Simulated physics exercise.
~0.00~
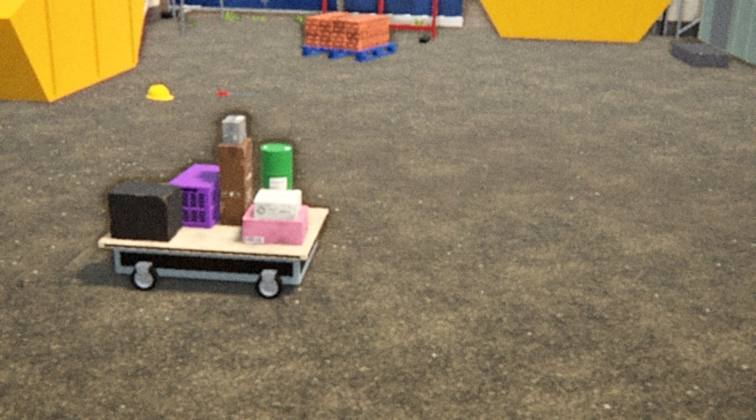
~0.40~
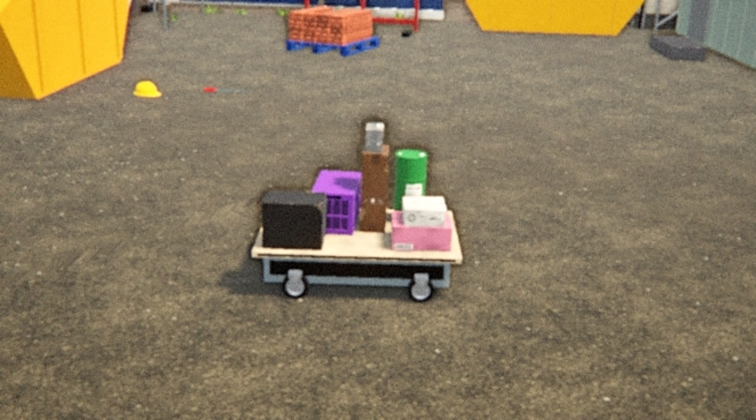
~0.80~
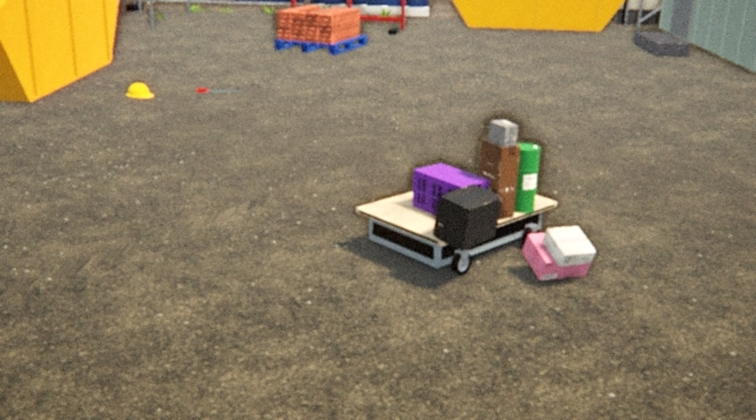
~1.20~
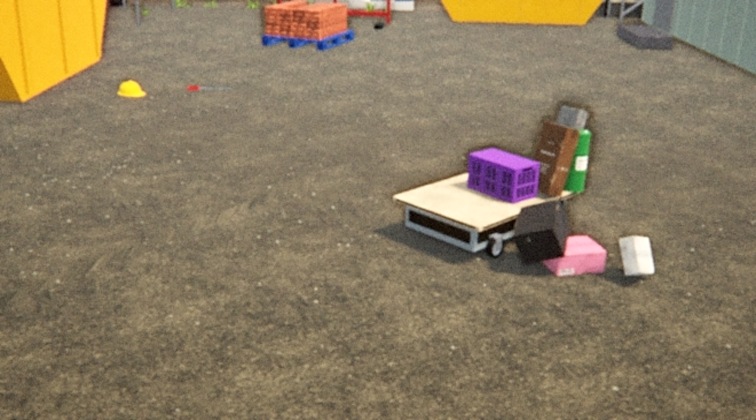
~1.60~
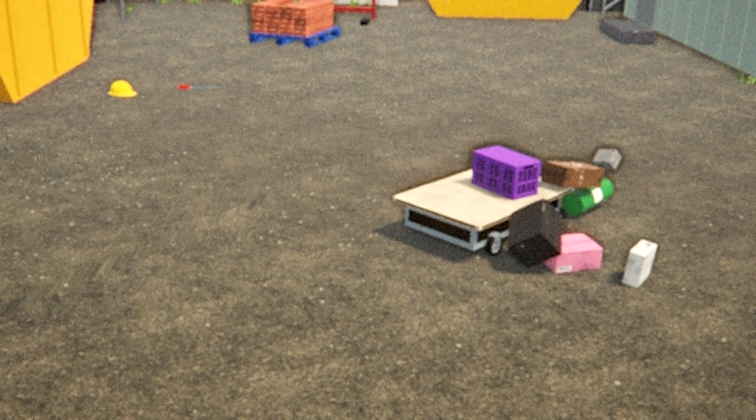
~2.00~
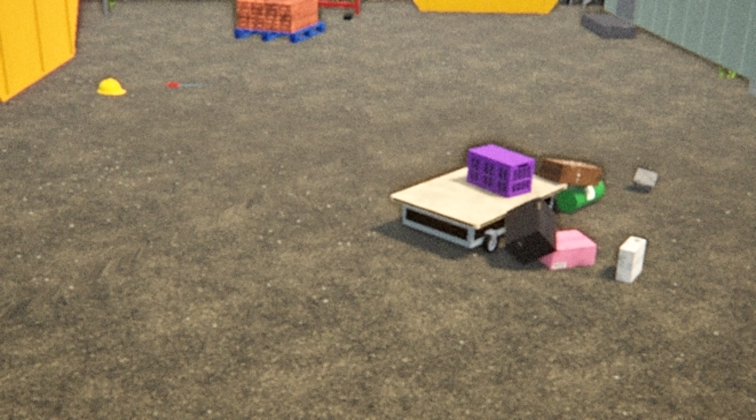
A flat cart with a pale deck rolls to the right across a gravelly yard, seen from slightly above, with yellow skips, stacked bricks and a yellow hard hat behind. It carries a black box at the left, a purple crate, a tall brown box topped by a grey parcel, a green canister, and a white parcel on a pink box. As the cart swings away from the viewer, the pink box and white parcel drop off the right side, then the black box follows. The cart stops, and the brown box, grey parcel and canister tip over the far edge. Only the purple crate remains aboard, upright, with the rest scattered on the ground.
